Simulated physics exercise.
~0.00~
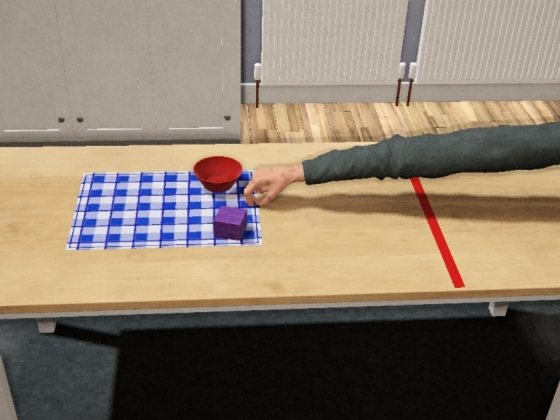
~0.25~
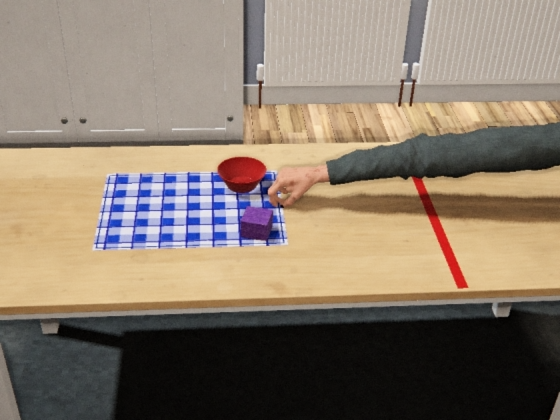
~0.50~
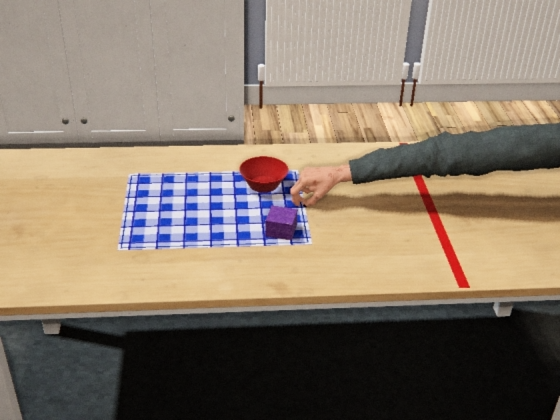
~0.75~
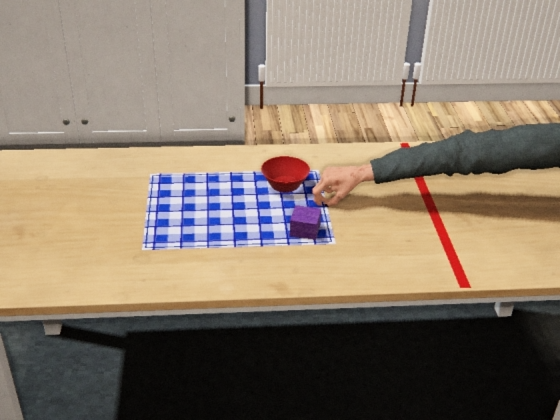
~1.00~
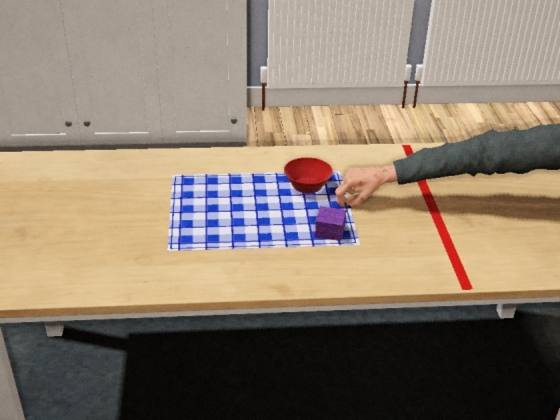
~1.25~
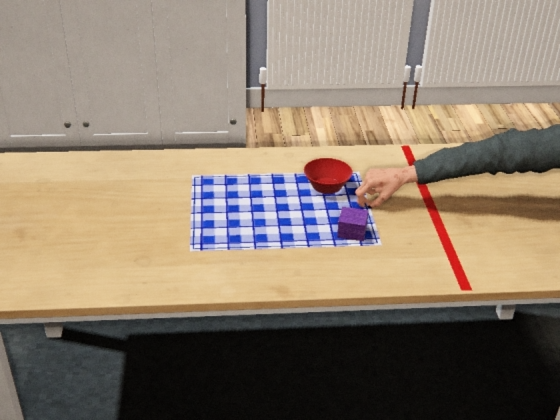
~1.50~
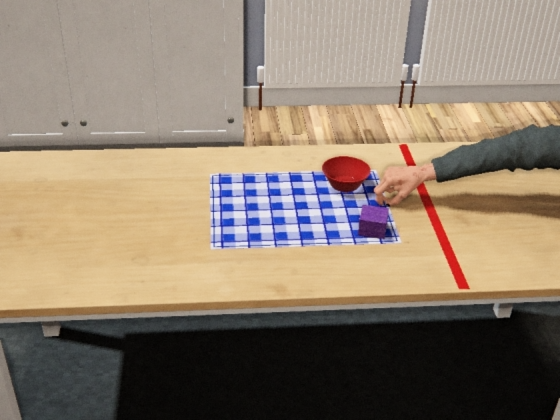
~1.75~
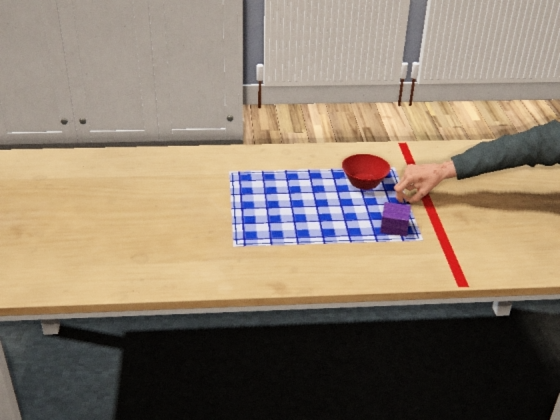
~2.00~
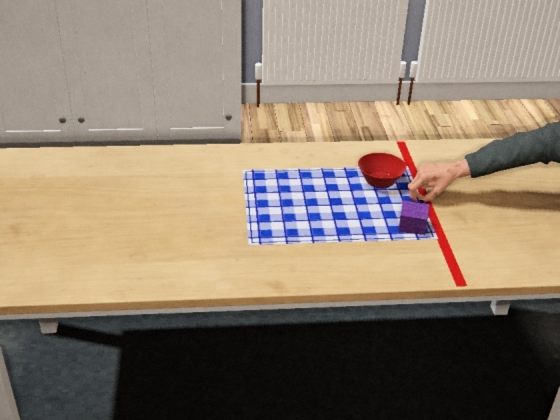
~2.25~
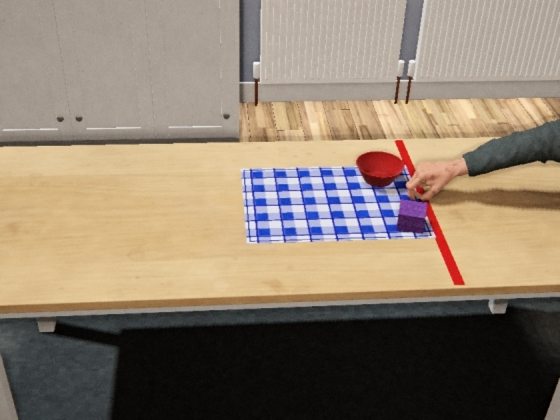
A blue and white checked tea towel lies on a pale wooden table, seen from the front and slightly above, with a red bowl near its back right corner and a purple block near its front right. A hand in a dark grey-green sleeve reaches in from the right to the towel's right edge. It draws the cloth steadily rightward toward a red strip of tape, and the bowl and block ride along. The towel stops with its right edge at the tape. Both the bowl and the block remain on the cloth, the hand still beside them.
